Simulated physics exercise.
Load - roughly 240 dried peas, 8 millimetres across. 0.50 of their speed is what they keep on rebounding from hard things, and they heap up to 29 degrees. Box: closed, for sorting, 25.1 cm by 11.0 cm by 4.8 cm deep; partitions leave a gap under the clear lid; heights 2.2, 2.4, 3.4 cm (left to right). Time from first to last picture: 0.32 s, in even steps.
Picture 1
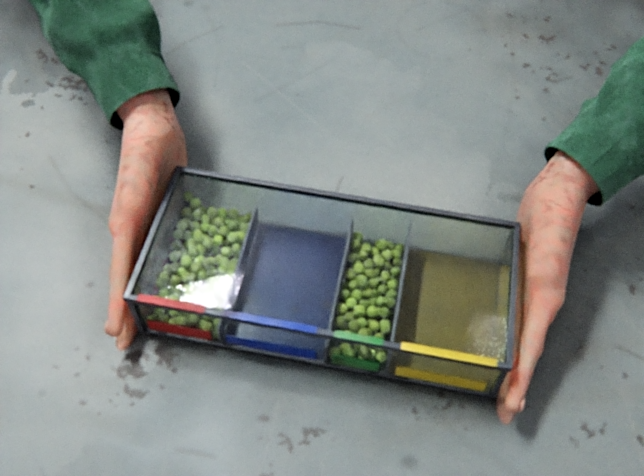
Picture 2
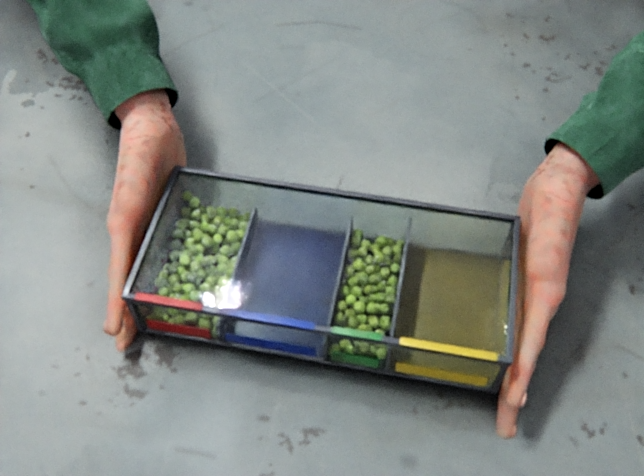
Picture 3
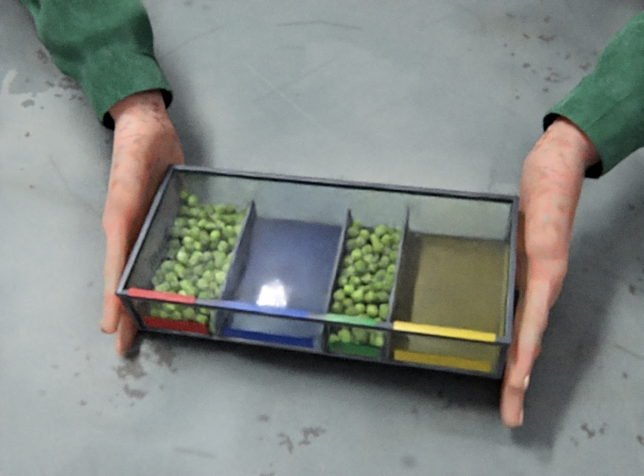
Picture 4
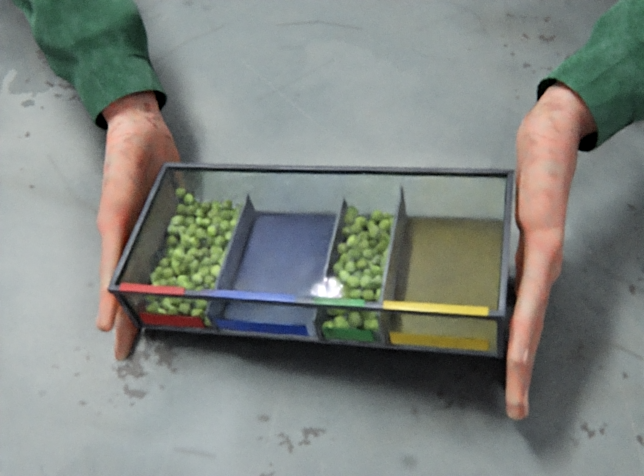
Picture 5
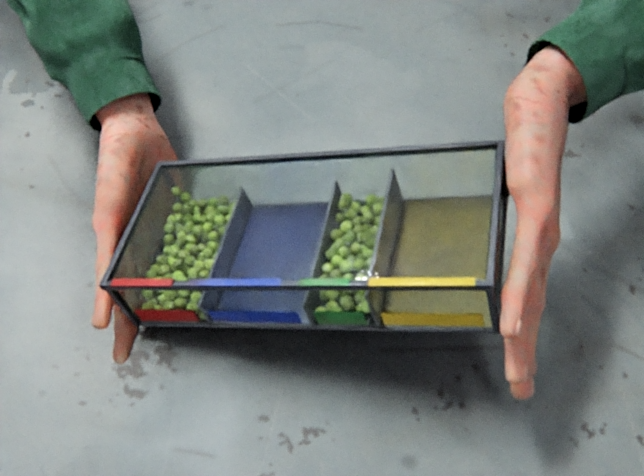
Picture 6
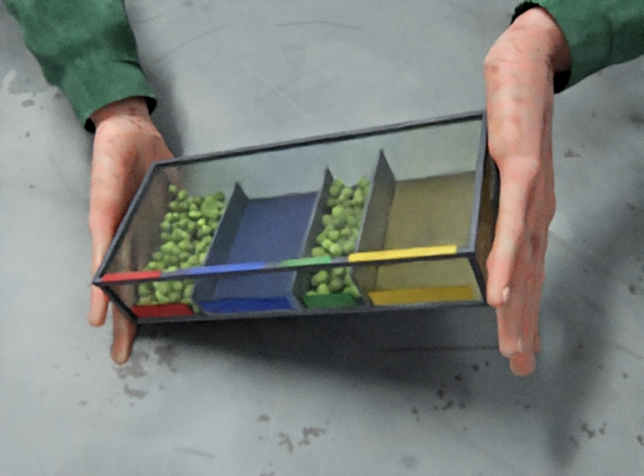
Two hands in green sleeves grip the ends of a clear-lidded box with four compartments, seen from above over a scuffed grey floor. From left to right, the sections are marked red, blue, green and yellow, with green peas in the red and green ones only. The hands tilt the box steadily, raising its right end, while a bright reflection slides rightward and fades and the peas stay in their sections.
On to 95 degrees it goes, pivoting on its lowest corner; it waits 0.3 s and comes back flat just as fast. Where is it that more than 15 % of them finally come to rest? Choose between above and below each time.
Red: Above, blue: Below, green: Below, yellow: Below.
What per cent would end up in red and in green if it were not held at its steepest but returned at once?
In per cent: Red 95; green 0.
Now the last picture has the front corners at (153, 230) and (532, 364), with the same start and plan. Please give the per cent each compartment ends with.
Red = 0 %; blue = 0 %; green = 55 %; yellow = 40 %.
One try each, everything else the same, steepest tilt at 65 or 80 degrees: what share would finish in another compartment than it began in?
0 and 10 %.
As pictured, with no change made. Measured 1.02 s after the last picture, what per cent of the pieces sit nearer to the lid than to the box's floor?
50 %.
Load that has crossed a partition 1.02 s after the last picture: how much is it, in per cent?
30 percent.
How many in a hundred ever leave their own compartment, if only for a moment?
I'd say near 35 percent of them.
Then, 1.02 s after the last picture, tilt 95 degrees; red 85 %, blue 5 %, green 10 %.
Then, 1.70 s after the last picture, tilt 47 degrees; red 95 %, green 5 %.
Then, 2.42 s after the last picture, tilt 0 degrees; red 95 %, green 5 %.
In the end, red 95 %, blue 0 %, green 5 %, yellow 0 %.
